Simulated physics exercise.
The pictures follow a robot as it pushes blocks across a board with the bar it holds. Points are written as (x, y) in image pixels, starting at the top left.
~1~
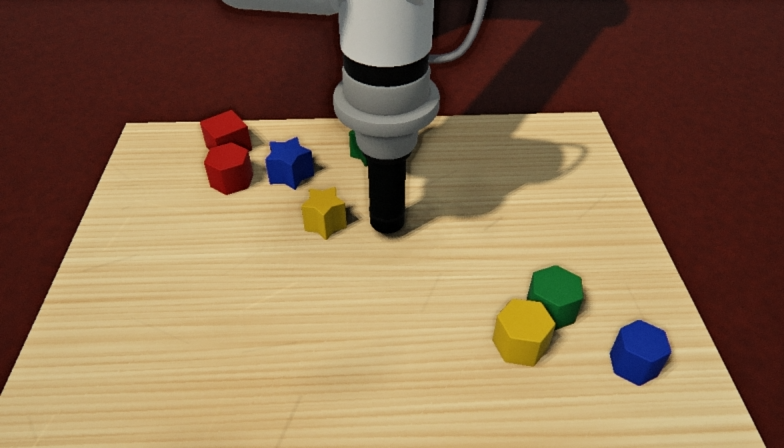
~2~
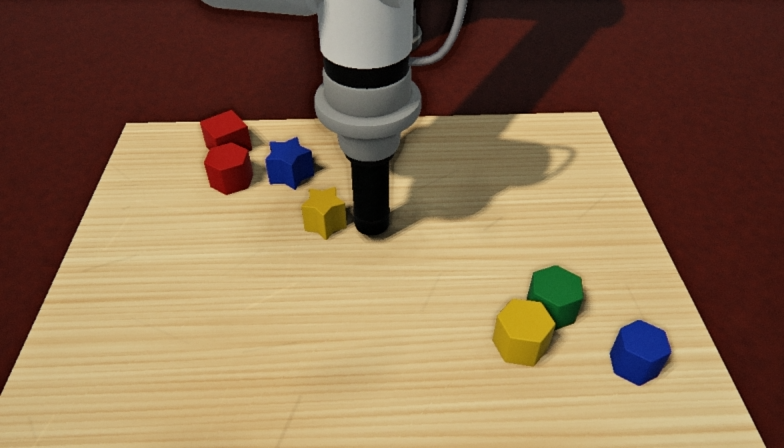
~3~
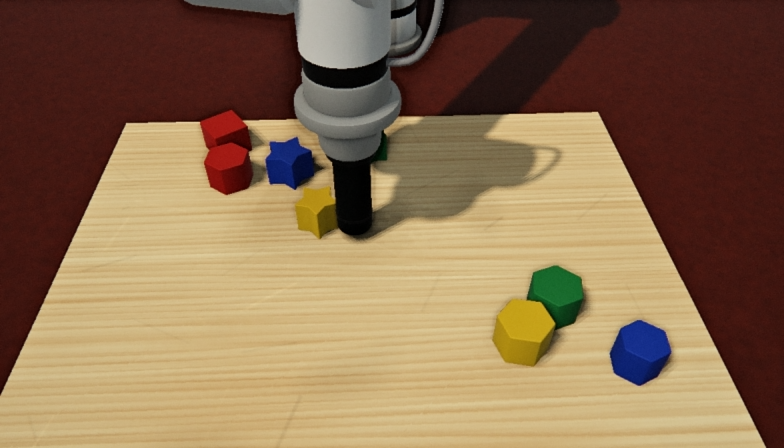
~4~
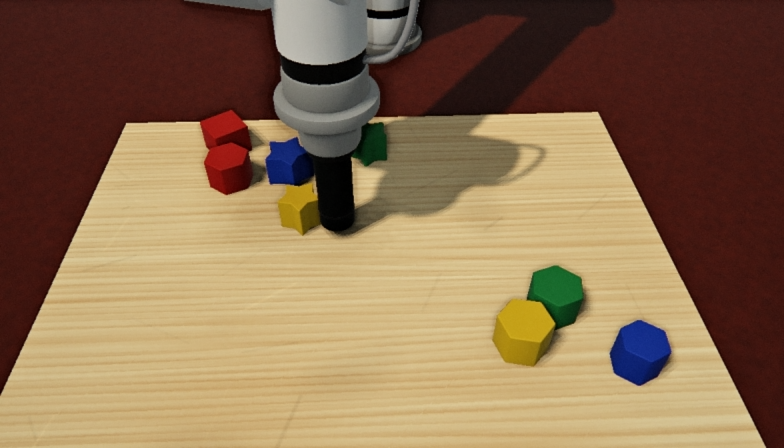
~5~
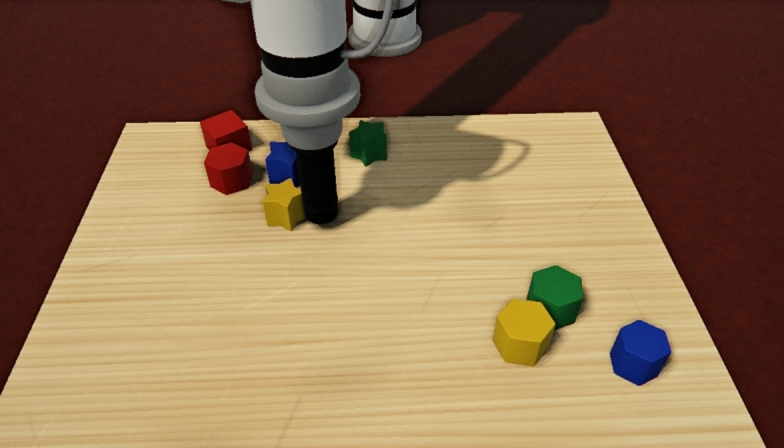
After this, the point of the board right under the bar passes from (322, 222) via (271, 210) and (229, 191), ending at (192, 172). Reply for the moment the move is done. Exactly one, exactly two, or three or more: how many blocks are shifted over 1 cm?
That push would leave three or more blocks displaced by more than about 1 cm.
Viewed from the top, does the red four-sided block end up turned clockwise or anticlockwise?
My prediction: CW.
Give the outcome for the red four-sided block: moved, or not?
Put simply, it goes somewhere else.
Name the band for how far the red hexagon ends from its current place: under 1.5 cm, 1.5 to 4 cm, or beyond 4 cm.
The answer will be the long band, over 4 cm.
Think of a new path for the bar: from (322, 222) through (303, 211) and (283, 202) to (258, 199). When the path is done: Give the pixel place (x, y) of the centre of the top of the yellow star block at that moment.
So, by the moment the path ends, you'll find the top centre of the yellow star block at (232, 192).
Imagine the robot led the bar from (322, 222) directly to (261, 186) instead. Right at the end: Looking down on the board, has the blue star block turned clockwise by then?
Yes, I think so.
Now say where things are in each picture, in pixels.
In the first picture, lower end of the bar at (387, 223), tops of blocks, red four-sided block at (223, 123), red hexagon at (226, 155), yellow star block at (323, 199), blue star block at (287, 150).
In the second picture, bar at (372, 225), blocks as before.
In the third picture, bar at (355, 224), yellow star block at (317, 198).
In the fourth picture, bar at (338, 221), yellow star block at (299, 195).
In the fifth picture, bar at (322, 214), red four-sided block at (223, 123), red hexagon at (226, 155), yellow star block at (282, 192), blue star block at (287, 150).
The first path, step by step. One third of the way, bar at (269, 202); yellow star block at (233, 188), turned 40° anticlockwise.
Two thirds of the way, bar at (227, 183); red four-sided block at (222, 121), turned 15° clockwise; red hexagon at (211, 146); yellow star block at (201, 184), turned 95° anticlockwise.
At the end, bar at (190, 163); red four-sided block at (219, 110), turned 75° clockwise; red hexagon at (184, 125), turned 35° clockwise; yellow star block at (200, 184), turned 100° anticlockwise; blue star block not moved.
